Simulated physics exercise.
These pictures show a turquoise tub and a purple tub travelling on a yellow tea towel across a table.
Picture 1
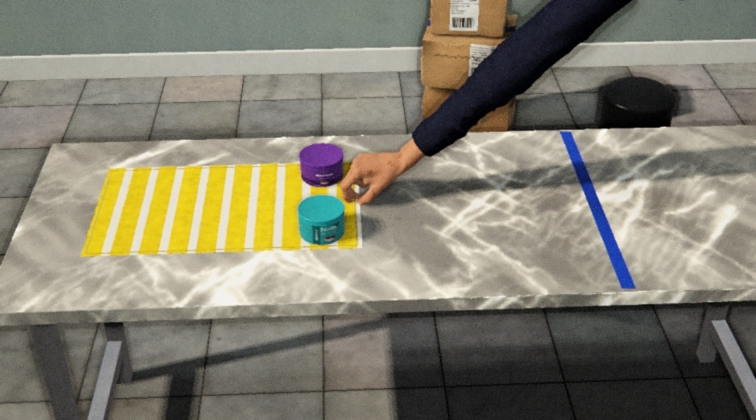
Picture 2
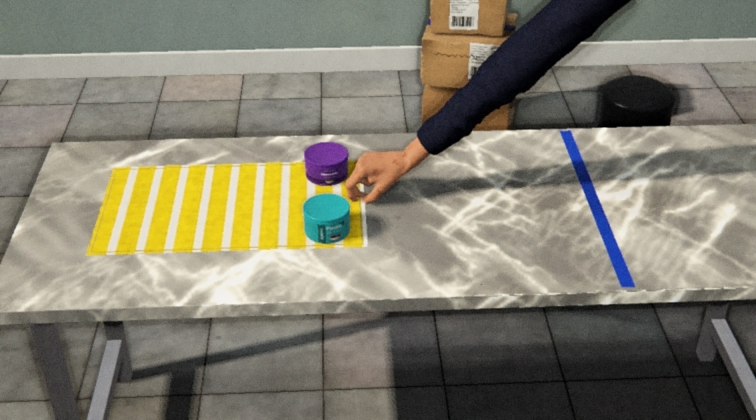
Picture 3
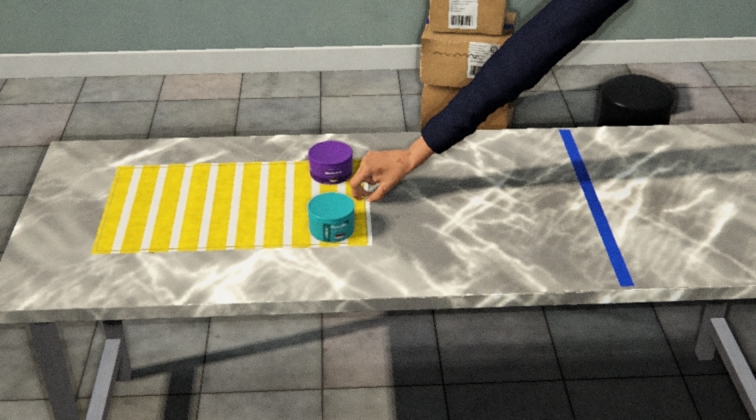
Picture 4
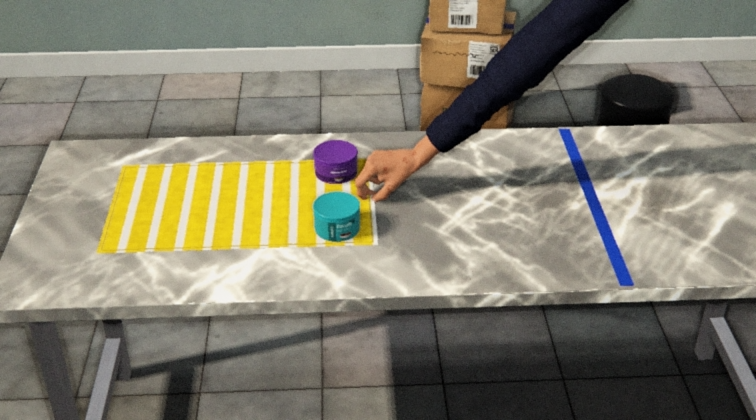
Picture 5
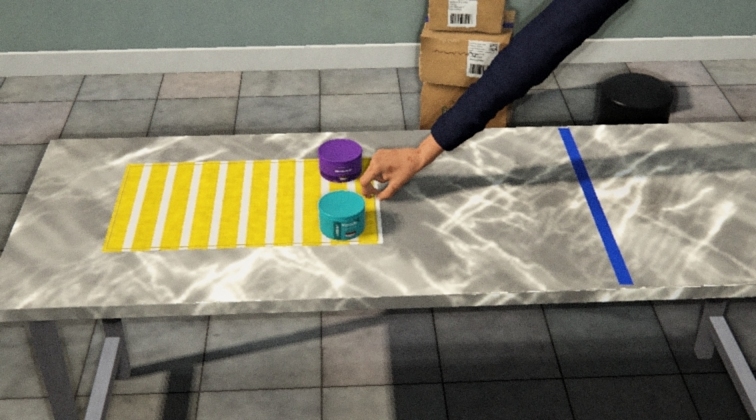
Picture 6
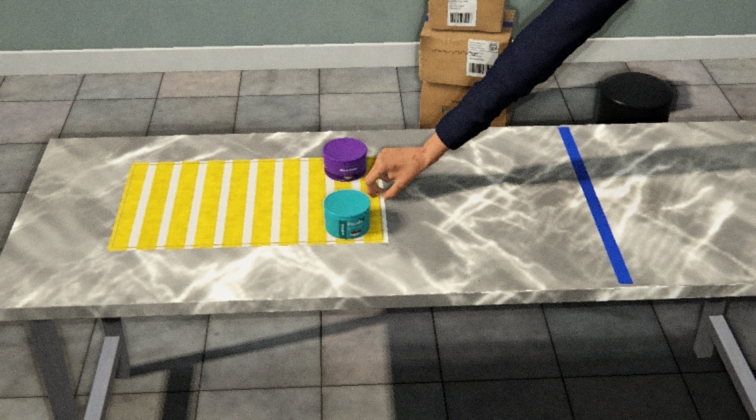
A hand slowly pulls a yellow striped towel carrying two tubs rightward across a table.
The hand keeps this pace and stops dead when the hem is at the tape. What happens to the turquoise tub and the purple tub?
As it turns out, the turquoise tub keeps its seat and the purple tub stays on the cloth.
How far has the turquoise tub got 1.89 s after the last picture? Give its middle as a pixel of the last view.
Close to (557, 208).
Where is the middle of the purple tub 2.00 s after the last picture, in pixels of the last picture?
Close to (544, 154).
Then, 1.89 s on from there, hem at the tape; turquoise tub on the cloth near (557, 208); purple tub on the cloth near (538, 155).
Then, 2.00 s on from there, hem at the tape; turquoise tub on the cloth near (563, 208); purple tub on the cloth near (544, 154).
In the end, hem at the tape; turquoise tub on the cloth near (563, 208); purple tub on the cloth near (544, 154). The turquoise tub stays on the cloth and the purple tub remains aboard.
